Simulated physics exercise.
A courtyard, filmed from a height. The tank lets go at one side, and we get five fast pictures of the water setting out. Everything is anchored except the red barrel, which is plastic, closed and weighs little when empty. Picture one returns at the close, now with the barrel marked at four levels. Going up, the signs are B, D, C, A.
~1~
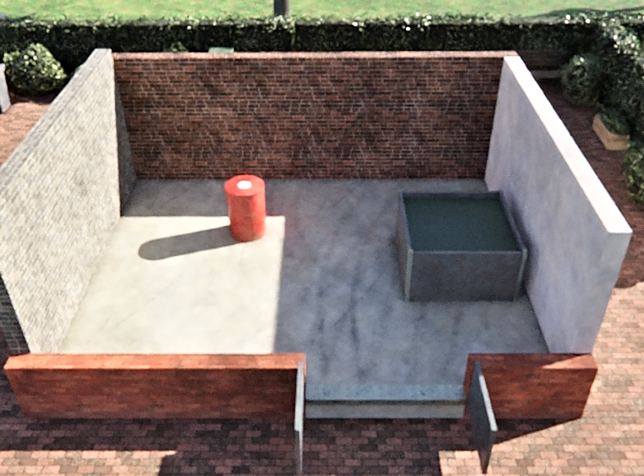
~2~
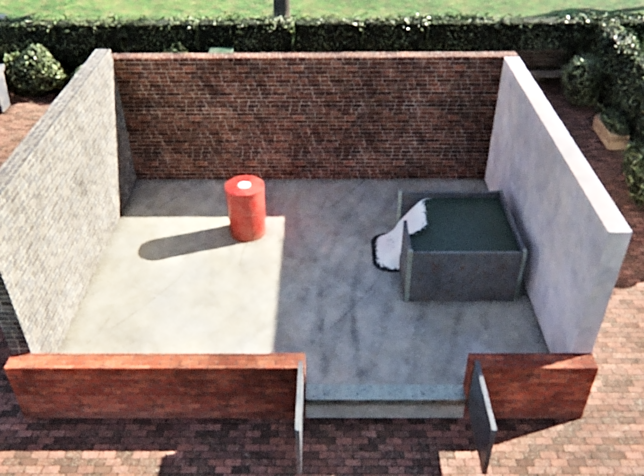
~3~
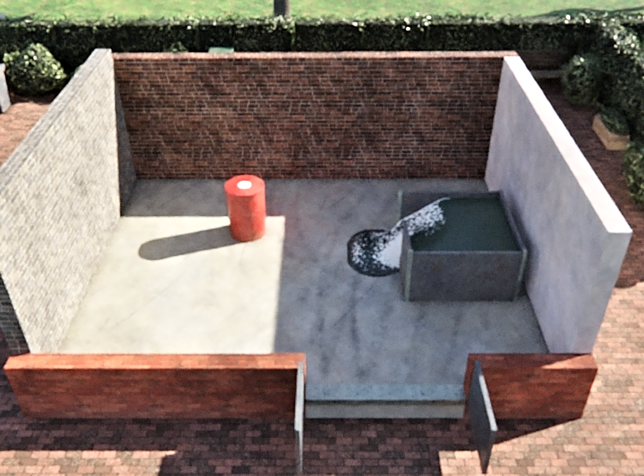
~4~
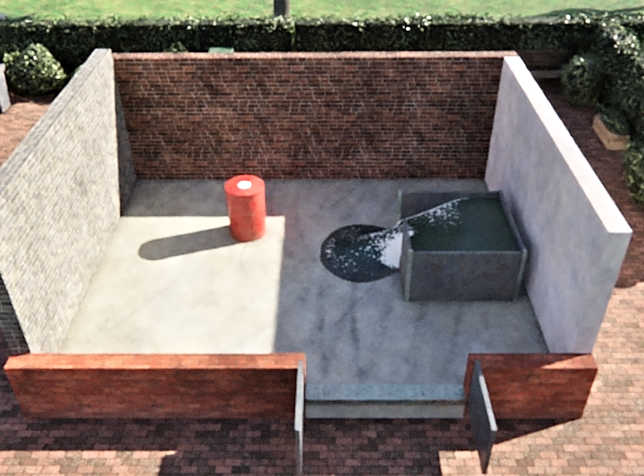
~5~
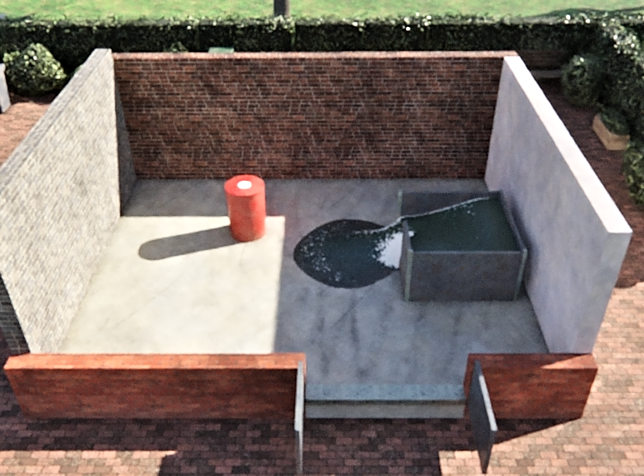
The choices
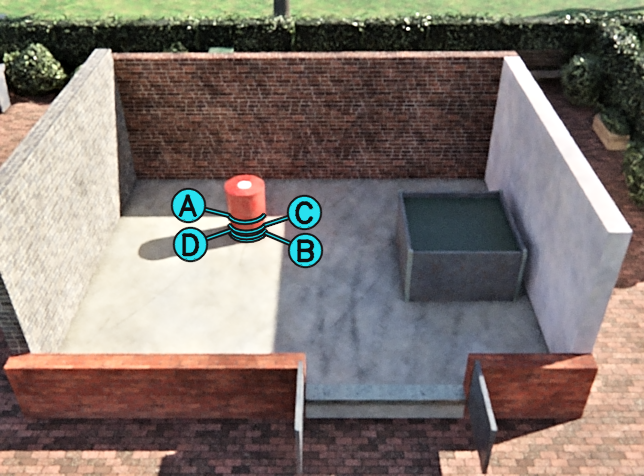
In a walled yard, water pours from a tank and spreads left across the ground.
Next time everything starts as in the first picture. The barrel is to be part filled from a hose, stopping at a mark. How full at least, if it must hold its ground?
A.
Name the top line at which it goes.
C.
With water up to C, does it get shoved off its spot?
Yes, it does.
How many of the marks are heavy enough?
One of them.
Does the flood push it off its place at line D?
Yes, that goes wrong.
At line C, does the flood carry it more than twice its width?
No, less.
On the marked copy, A at (245, 222); B at (246, 240); C at (246, 232); D at (246, 237); from the bottom up B, D, C, A.
For line A, it does not move.
For line B, it is pushed about 3 times its own width away.
For line C, it is pushed about its own width away.
For line D, it is pushed about 3 times its own width away.
